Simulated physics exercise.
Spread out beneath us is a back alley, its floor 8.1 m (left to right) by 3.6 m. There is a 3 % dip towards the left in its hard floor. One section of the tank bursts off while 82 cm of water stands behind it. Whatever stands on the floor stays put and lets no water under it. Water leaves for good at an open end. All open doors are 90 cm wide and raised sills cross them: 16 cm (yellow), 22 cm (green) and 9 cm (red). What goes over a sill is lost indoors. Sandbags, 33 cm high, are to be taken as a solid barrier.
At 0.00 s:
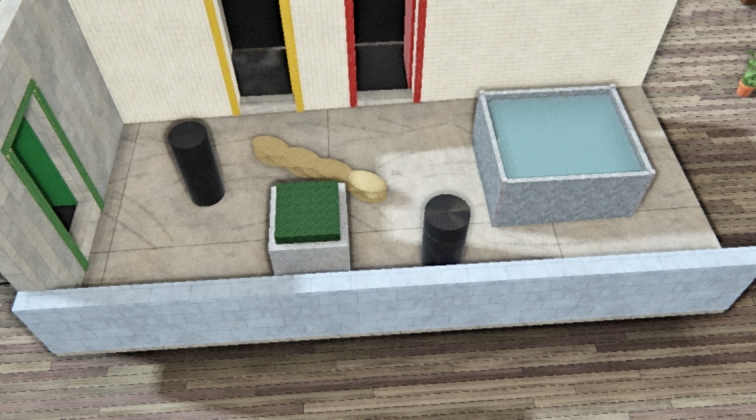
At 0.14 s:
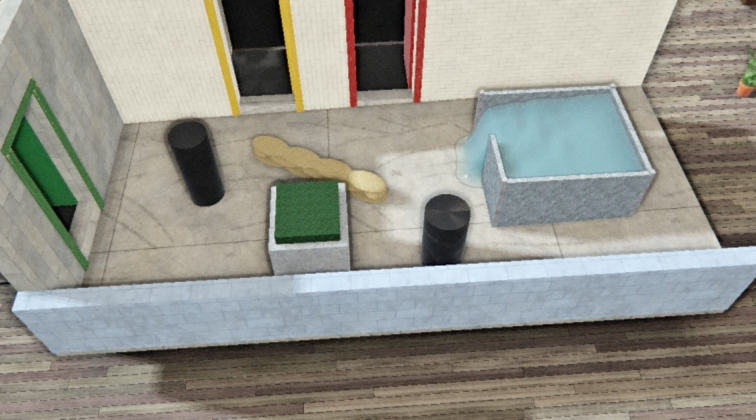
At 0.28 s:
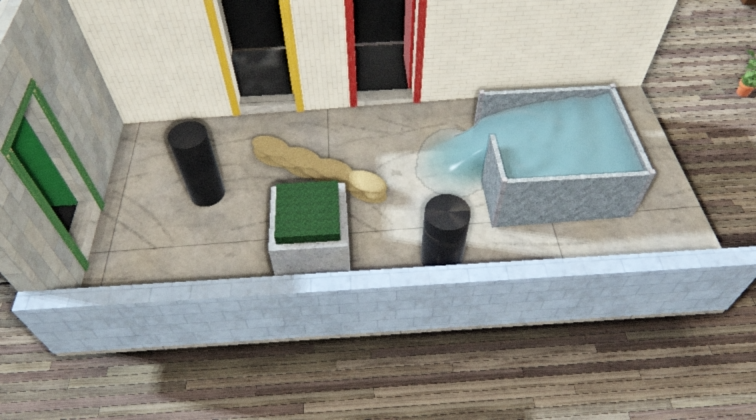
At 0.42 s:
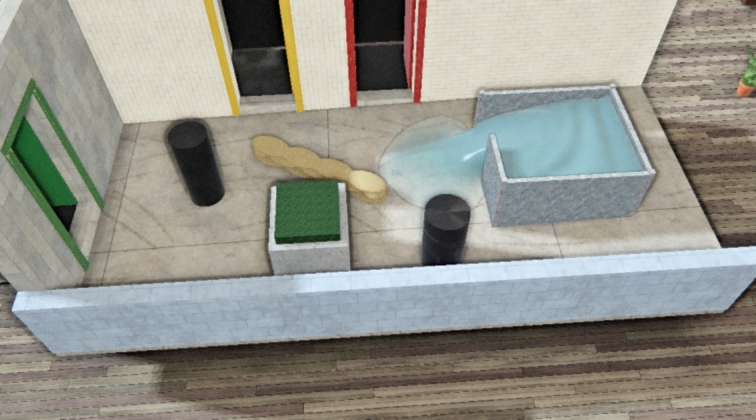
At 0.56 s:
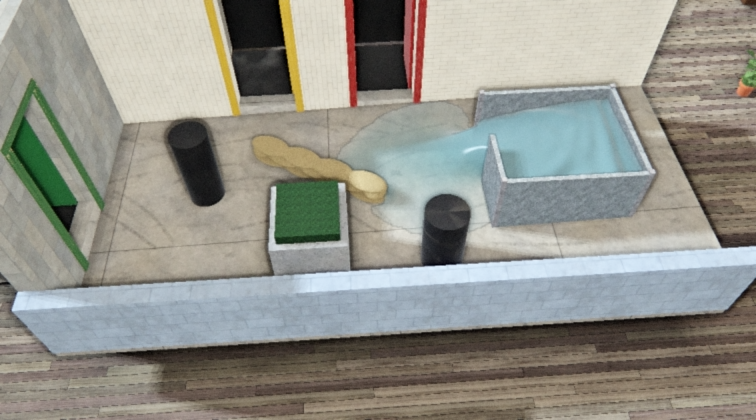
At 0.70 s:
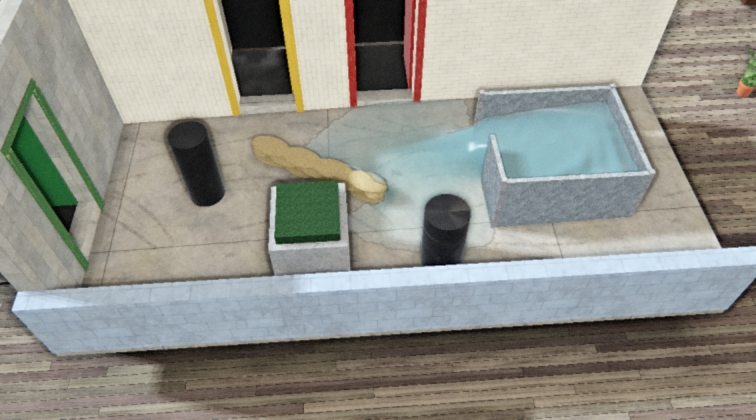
Water burst out through the left side of a gray stone tank and spread leftward across the tan floor, flowing around a black post and reaching a lumpy tan barrier near a green-topped block.
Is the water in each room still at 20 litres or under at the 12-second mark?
Yellow door: No, over; green door: Yes, still at or under; red door: No, over.
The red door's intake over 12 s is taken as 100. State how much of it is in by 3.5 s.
It comes to about 90 per cent.
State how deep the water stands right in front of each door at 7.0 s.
Yellow 12 cm, green 14 cm, red 6 cm.
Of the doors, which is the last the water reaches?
The green door.
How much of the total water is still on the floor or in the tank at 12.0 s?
About 90 percent of the water remains.
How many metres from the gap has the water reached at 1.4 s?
About 4.8 m.
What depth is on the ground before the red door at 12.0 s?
About 3.5 cm deep.
After 1.4 s water covers 30 % of the floor and is deepest (43 cm) near (474, 155); yellow door 17 cm at the sill, 0 L in, green door not reached, red door 18 cm at the sill, 22 L in.
After 2.2 s water covers 40 % of the floor and is deepest (44 cm) near (123, 131); yellow door 32 cm at the sill, 34 L in, green door not reached, red door 16 cm at the sill, 63 L in.
After 3.5 s water covers 60 % of the floor and is deepest (32 cm) near (121, 139); yellow door 22 cm at the sill, 100 L in, green door 13 cm at the sill, 0 L in, red door 12 cm at the sill, 86 L in.
After 7.0 s water covers 75 % of the floor and is deepest (24 cm) near (134, 130); yellow door 12 cm at the sill, 119 L in, green door 14 cm at the sill, 0 L in, red door 6 cm at the sill, 94 L in.
After 12.0 s water covers 70 % of the floor and is deepest (22 cm) near (123, 131); yellow door 12 cm at the sill, 119 L in, green door 16 cm at the sill, 0 L in, red door 4 cm at the sill, 94 L in.
